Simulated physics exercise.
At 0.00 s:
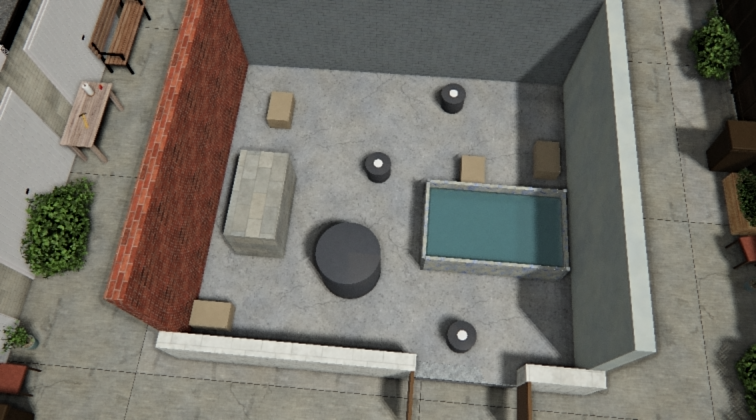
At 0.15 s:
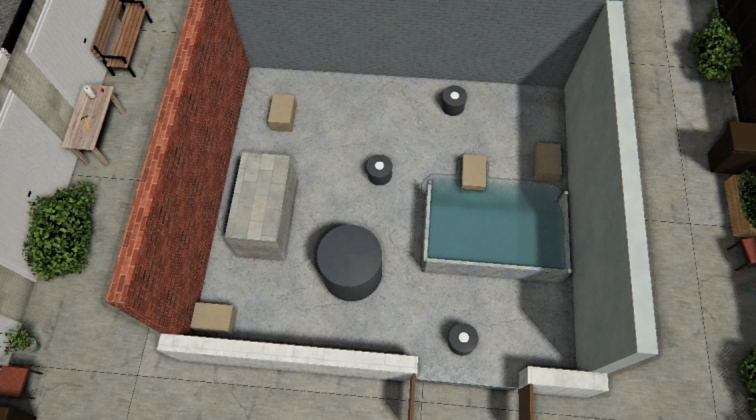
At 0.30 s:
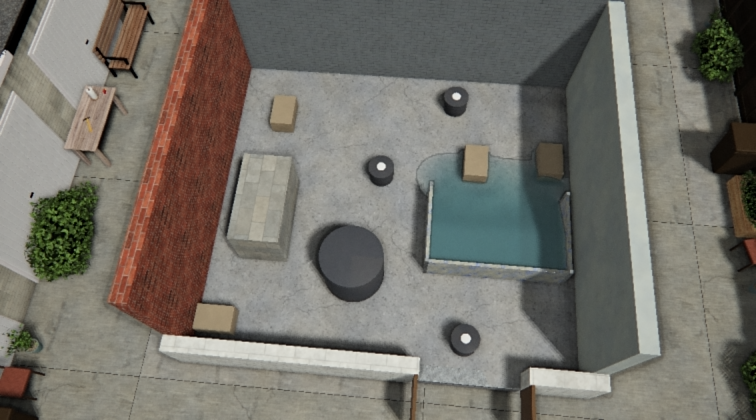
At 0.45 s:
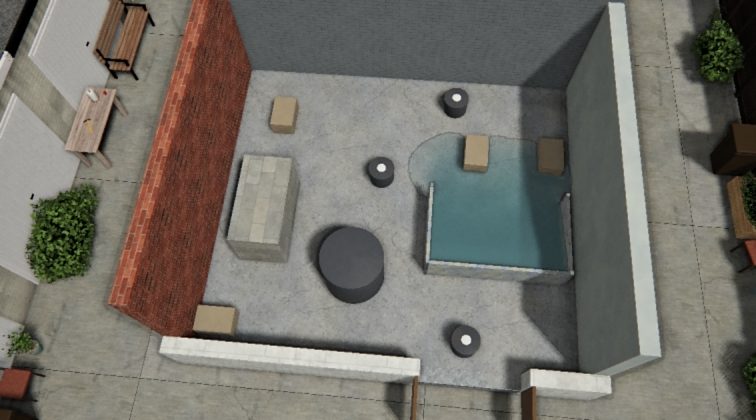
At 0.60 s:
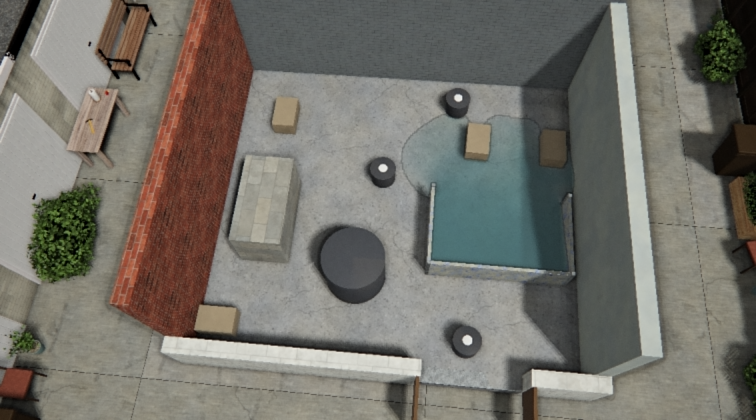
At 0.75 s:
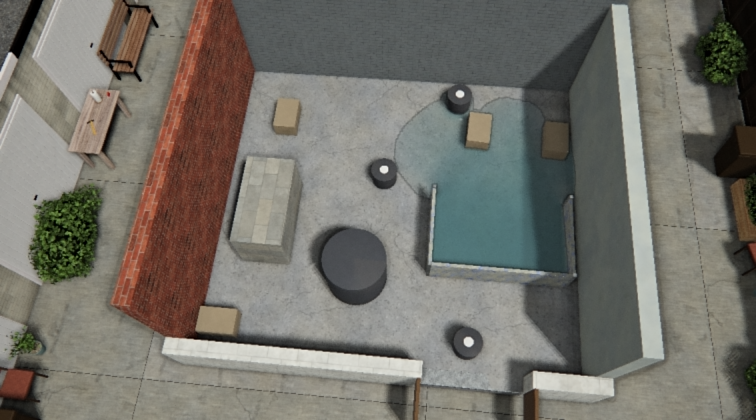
Water poured out through the far side of a rectangular tank in a walled courtyard and spread across the grey floor toward the back wall, pushing two tan crates slowly along with it.
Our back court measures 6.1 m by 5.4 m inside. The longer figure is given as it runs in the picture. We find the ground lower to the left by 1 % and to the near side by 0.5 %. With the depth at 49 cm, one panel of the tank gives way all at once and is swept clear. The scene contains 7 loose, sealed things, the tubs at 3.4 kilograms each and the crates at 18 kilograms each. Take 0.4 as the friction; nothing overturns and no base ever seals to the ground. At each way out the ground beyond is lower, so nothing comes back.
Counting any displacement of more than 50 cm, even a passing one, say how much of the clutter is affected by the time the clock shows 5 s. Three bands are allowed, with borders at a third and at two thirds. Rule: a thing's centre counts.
That would be two thirds or more of them.
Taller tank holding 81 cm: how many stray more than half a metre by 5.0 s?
5.
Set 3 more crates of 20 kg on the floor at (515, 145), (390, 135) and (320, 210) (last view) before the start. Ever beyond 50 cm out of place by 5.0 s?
Order as listed: Beyond half a metre / beyond half a metre / inside half a metre.
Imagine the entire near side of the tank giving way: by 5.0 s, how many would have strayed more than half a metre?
Then it comes to 1 of them.
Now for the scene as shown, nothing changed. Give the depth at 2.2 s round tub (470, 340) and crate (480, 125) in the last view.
About 0 and 21 cm.
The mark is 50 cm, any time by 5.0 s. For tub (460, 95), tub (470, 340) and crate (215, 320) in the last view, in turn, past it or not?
Well, in turn that's topping it, not reaching it, not reaching it.
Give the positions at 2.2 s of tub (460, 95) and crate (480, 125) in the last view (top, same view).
I'd say close to (406, 82) and close to (464, 87).
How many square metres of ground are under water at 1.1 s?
About 11.5 m2.
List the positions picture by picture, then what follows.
A crate at (473, 171) rests on the ground; a crate at (549, 156) rests on the ground; water covers 2.9 m2; 0 of 7 have shifted, in the first picture.
A crate at (475, 170), on the bottom, 6 cm from its start; a crate at (550, 158) rests on the ground; 3.8 m2 under water; 1 of 7 have shifted, in the second picture.
A crate at (477, 160), on the bottom, 27 cm from its start; a crate at (552, 158), on the bottom; water covers 4.8 m2; 1 of 7 have shifted, in the third picture.
A crate at (477, 150) rests on the ground, 50 cm from its start; a crate at (552, 153), on the bottom, 14 cm from its start; water covers 5.9 m2; 2 of 7 have shifted, in the fourth picture.
A crate at (479, 138), on the bottom, 74 cm from its start; a crate at (555, 145), on the bottom, 33 cm from its start; 7.2 m2 under water; 2 of 7 have shifted, in the fifth picture.
A crate at (480, 127) rests on the ground, 100 cm from its start; a crate at (557, 137) rests on the ground, 53 cm from its start; water covers 8.5 m2; 3 of 7 have shifted, in the sixth picture.
After 1.1 s 2 of 7 are over 50 cm from their spots; 0 afloat.
After 2.2 s 3 of 7 are over 50 cm from their spots; 3 afloat.
After 3.5 s 3 of 7 are over 50 cm from their spots; 3 afloat.
After 5.0 s 5 of 7 are over 50 cm from their spots, and 5 have been at some point; 2 afloat.
